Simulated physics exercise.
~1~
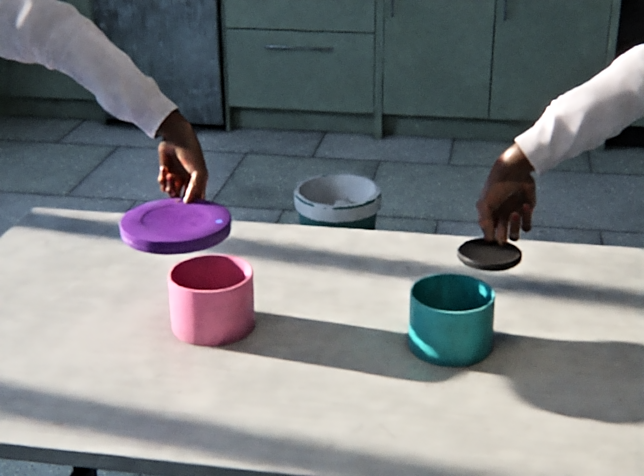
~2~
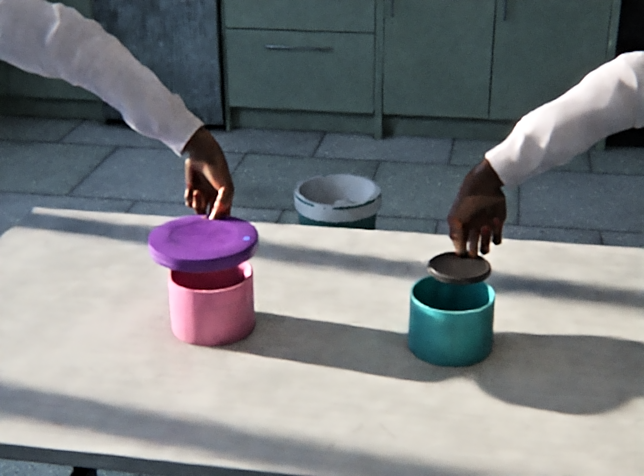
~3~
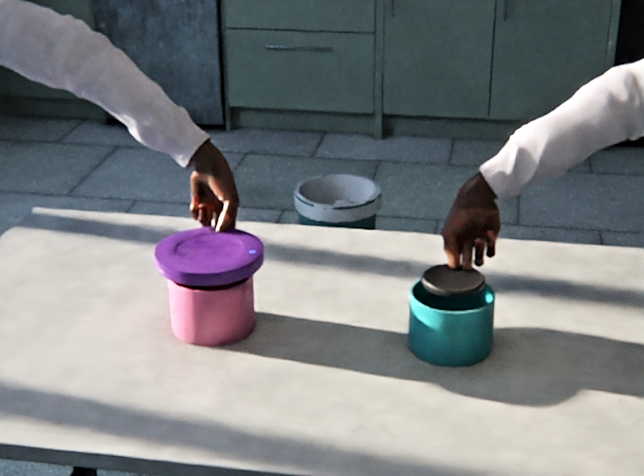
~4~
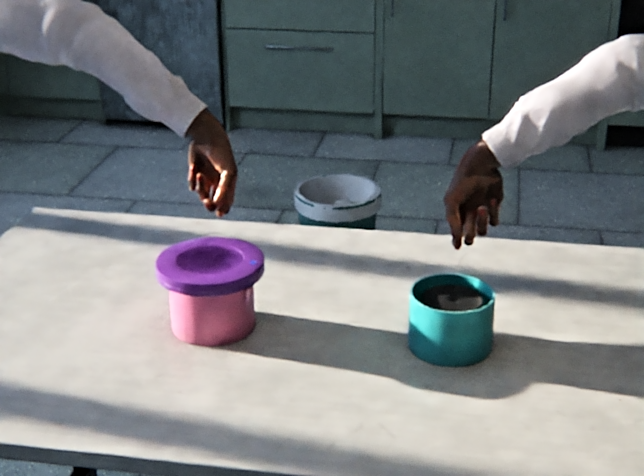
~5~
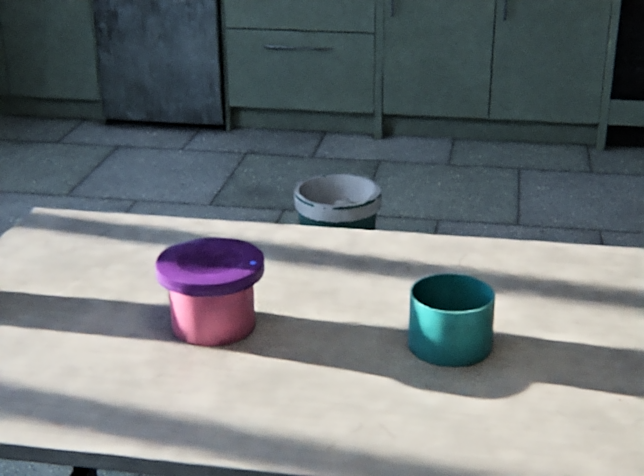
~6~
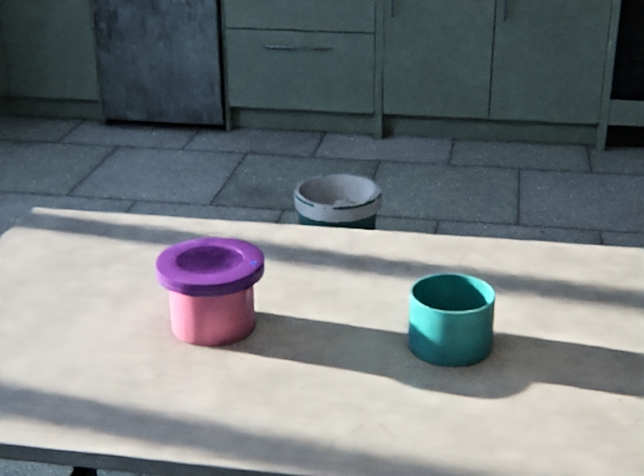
Two hands in white sleeves reach in from either side over a pale table in a kitchen with green cabinets, viewed from slightly above. The left hand holds a wide purple lid near an open pink cup, while the right holds a small black coaster above a teal cup. The lid moves right and down onto the pink rim as the coaster shifts left and sinks into the teal opening. Both hands let go, draw back and leave the view. The purple lid stays resting across the pink cup, while the coaster has dropped out of sight inside the teal cup, which remains open.
